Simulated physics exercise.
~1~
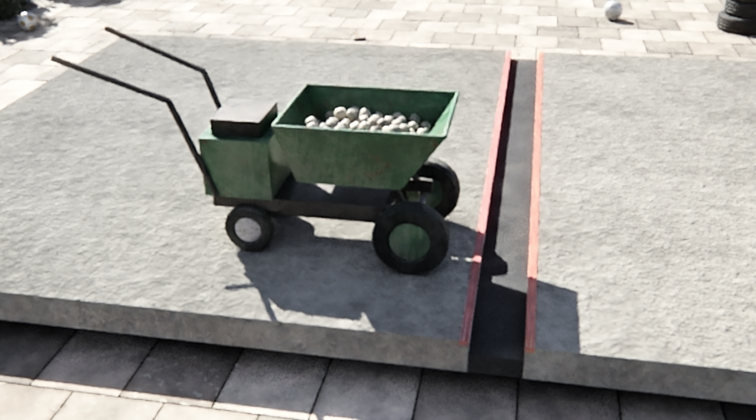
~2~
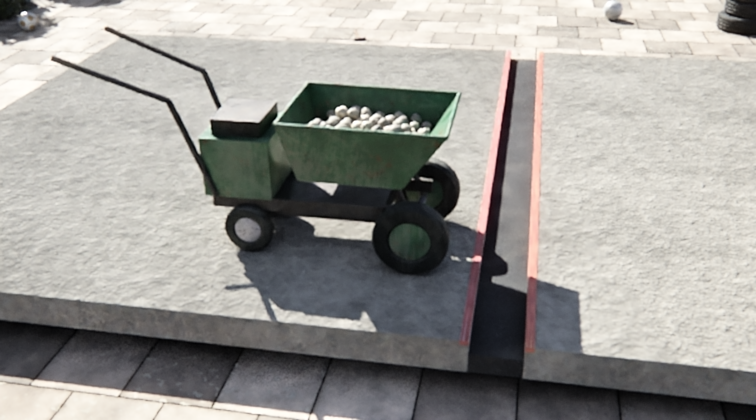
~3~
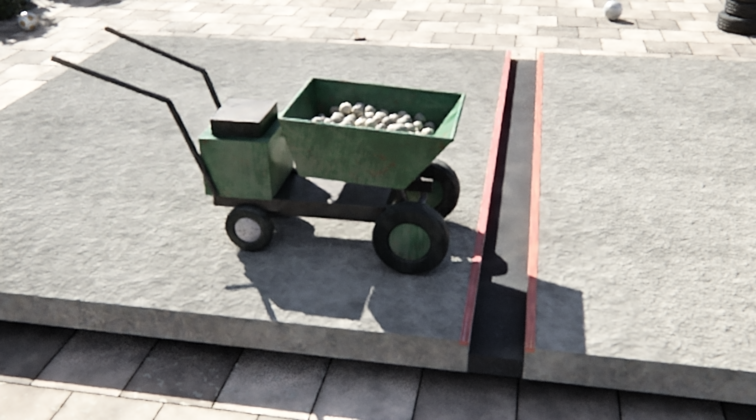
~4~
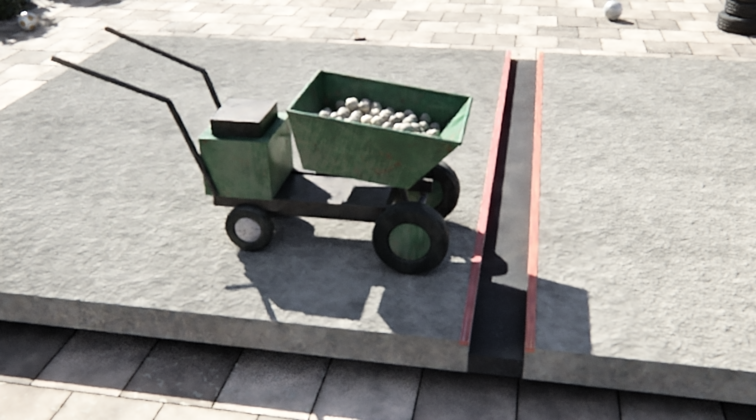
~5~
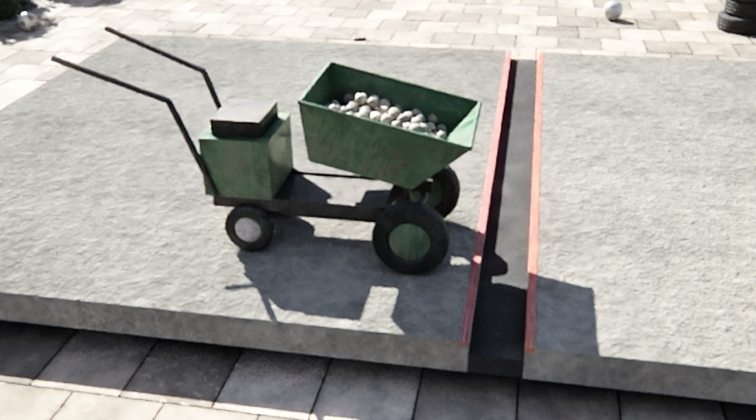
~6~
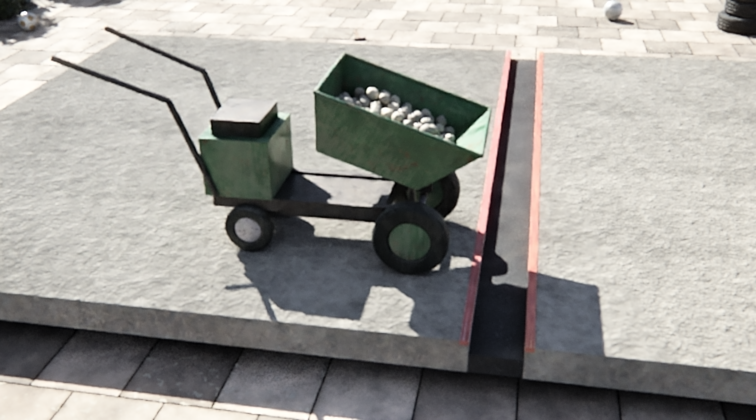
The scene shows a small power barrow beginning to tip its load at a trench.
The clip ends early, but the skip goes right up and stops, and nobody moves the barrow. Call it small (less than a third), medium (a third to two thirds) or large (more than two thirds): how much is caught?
Small.
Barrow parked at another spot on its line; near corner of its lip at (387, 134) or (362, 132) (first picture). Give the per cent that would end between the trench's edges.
It works out to 60 per cent in the first case and 60 per cent in the second.
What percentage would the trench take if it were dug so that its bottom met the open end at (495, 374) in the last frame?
0 %.
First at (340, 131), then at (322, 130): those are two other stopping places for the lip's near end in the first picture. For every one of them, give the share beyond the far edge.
First try: Some 0 %; second try: 0 %.
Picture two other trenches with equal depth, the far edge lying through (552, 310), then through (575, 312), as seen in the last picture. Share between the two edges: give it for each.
30 and 60 percent.
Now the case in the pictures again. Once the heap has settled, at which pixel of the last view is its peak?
Top, approx.: (557, 239).
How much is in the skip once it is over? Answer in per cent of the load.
Result: Close to 15 per cent.
Just after the last frame, skip tipped steeply; every one in the skip.
A moment on, skip tipped right over; the larger part in the skip; roughly a quarter beyond it.
Further on, skip tipped right over; roughly a quarter in the skip; just a few in or heaped over the trench; the larger part beyond it.
When it is over, skip tipped right over; roughly a quarter in the skip; just a few in or heaped over the trench; the larger part beyond it.
